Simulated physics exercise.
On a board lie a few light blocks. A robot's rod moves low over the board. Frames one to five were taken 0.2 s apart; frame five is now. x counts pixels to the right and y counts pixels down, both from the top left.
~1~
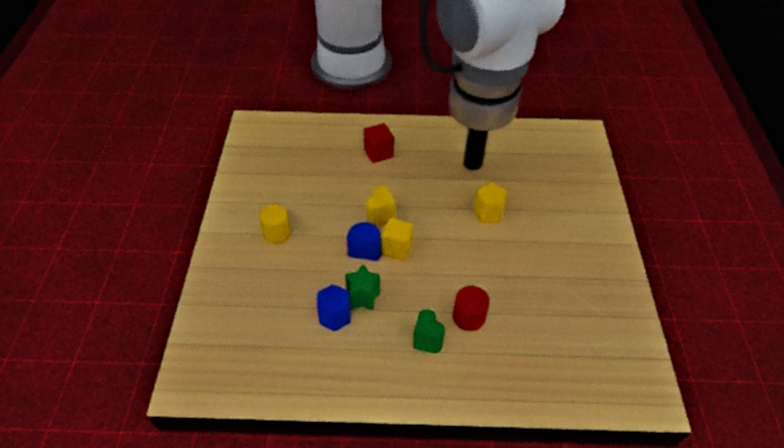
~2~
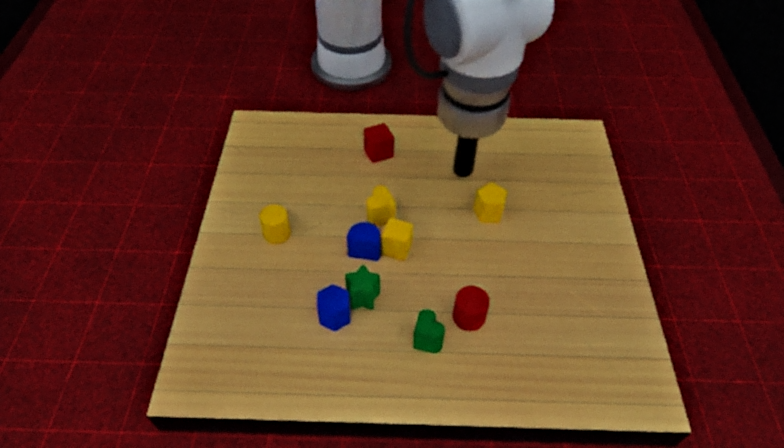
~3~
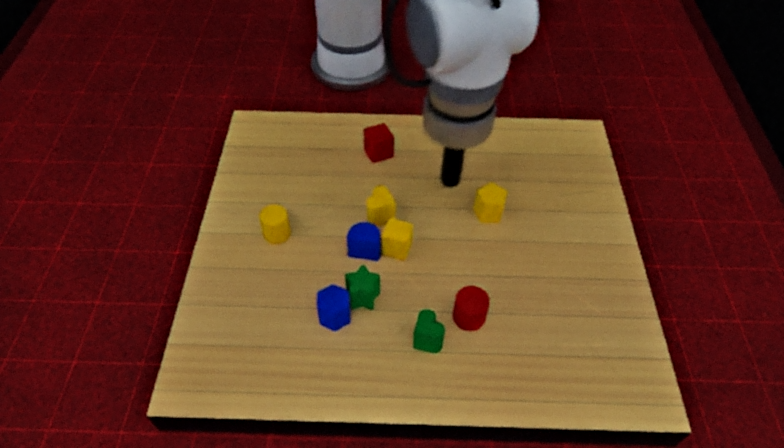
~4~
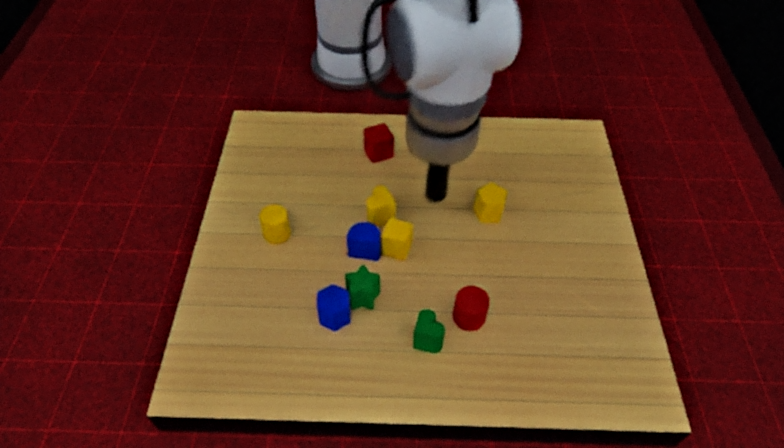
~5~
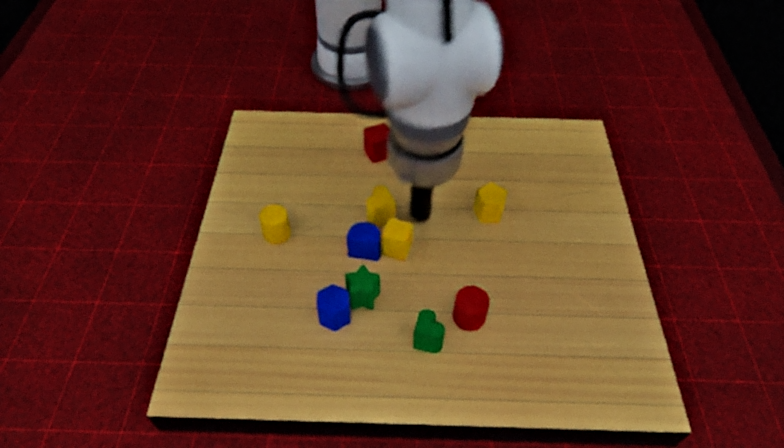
A white robot arm with a black rod reaches over a pale wooden board on a red floor, seen from above at an angle. Small red, yellow, blue and green blocks lie scattered on it, with a red cylinder at lower right and a green star near the middle. The rod glides down and left toward the central cluster while the blocks and camera stay still.
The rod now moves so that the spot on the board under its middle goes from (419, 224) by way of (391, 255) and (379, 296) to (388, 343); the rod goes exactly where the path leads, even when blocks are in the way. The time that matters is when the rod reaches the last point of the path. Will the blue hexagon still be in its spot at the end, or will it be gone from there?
By the last moment of the path, the blue hexagon has shifted.
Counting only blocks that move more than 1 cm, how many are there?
I predict three or more.
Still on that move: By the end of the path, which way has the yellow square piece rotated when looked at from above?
It ends up turned clockwise.
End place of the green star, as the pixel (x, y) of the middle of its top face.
That would be at about pixel (331, 340).
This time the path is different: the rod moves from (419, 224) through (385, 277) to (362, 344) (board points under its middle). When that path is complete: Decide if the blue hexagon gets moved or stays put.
The blue hexagon moves.
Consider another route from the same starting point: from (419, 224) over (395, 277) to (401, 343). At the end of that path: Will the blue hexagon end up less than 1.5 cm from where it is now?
That would be a yes.
The first path, step by step. One third of the way, rod (391, 247); blue half-round block (361, 233), turned 15° clockwise; yellow square piece (382, 255).
Two thirds of the way, rod (379, 289); blue hexagon (311, 319), turned 50° clockwise; green star (346, 318); blue half-round block (361, 233), turned 15° clockwise; yellow square piece (366, 298), turned 15° clockwise.
At the end, rod (388, 336); blue hexagon (304, 324), turned 75° clockwise; green star (331, 340), turned 35° clockwise; blue half-round block (361, 233), turned 15° clockwise; yellow square piece (362, 335), turned 55° clockwise.
